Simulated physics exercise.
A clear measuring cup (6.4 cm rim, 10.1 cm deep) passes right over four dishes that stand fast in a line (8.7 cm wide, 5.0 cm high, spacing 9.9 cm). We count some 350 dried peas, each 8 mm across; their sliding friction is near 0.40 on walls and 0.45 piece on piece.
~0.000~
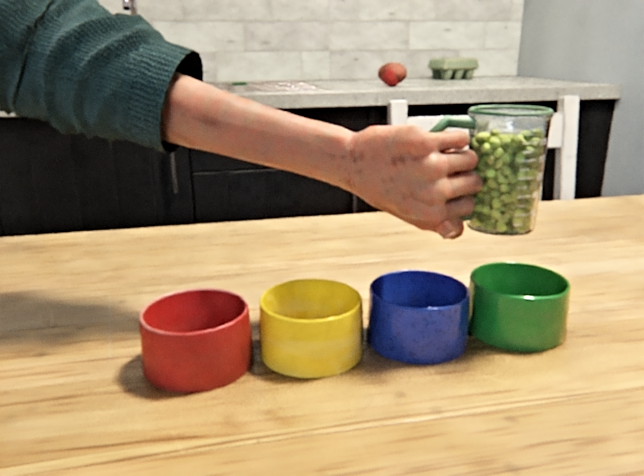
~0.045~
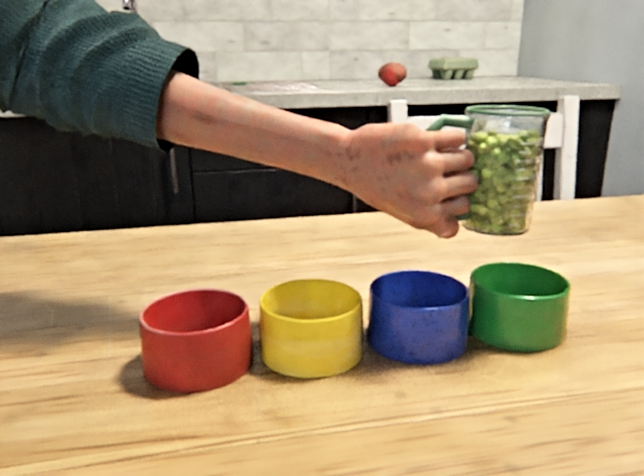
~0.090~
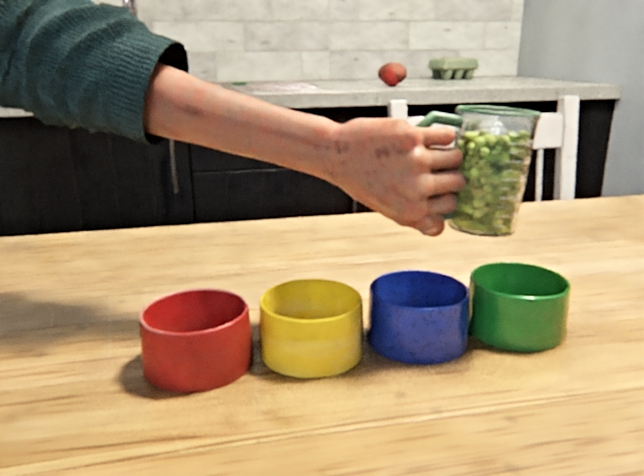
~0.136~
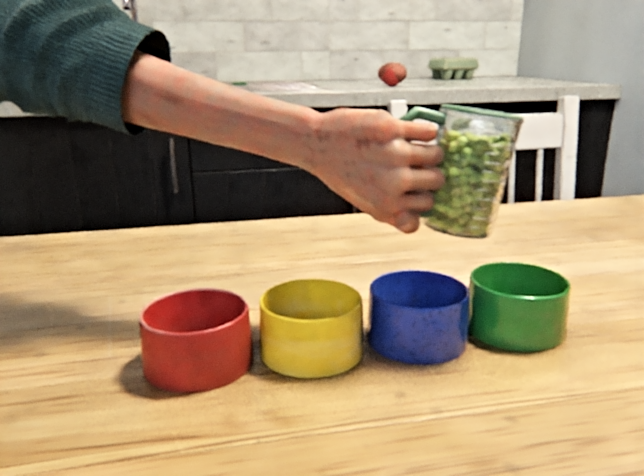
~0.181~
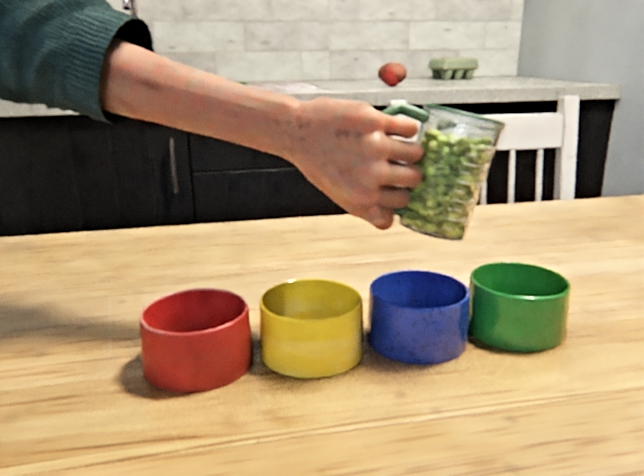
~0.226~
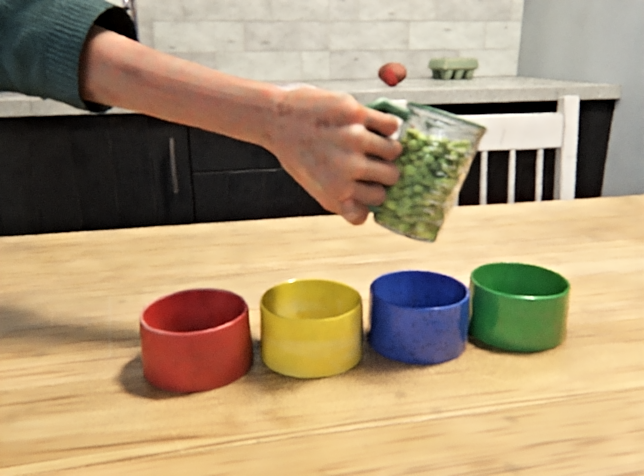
In a kitchen, a hand moves a clear cup of green peas left above four colored dishes, gradually tilting it to the right.
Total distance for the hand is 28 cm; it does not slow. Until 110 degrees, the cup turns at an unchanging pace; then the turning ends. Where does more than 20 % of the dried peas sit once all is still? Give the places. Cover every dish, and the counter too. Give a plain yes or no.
Red - no, blue - no, green - no, yellow - yes, counter - yes.
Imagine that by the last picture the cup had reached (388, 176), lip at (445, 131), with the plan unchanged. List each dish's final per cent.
You'd end up with red at 0, blue at 0, green at 0 and yellow at 70.
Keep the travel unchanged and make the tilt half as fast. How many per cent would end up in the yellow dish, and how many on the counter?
I'd expect yellow to end at 70 and the counter at 30.
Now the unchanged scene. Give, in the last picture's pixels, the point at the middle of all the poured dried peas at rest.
Approximately (298, 335) in the last view.
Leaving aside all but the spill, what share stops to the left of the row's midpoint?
About 100 %.
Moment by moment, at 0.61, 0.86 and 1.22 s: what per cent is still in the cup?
Approx. 100 / 100 / 55 percent.
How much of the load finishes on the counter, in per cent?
The figure is about 30 percent.
Then, at 0.61 s, tilt 63 degrees; cup holds 100 %.
After 0.86 s, tilt 92 degrees; cup holds 100 %.
After 1.22 s, tilt 110 degrees; cup holds 55 %, red 5 %, yellow 25 %.
By 2.6 s all is still; red 5 %, blue 0 %, green 0 %, yellow 70 %, counter 30 %.
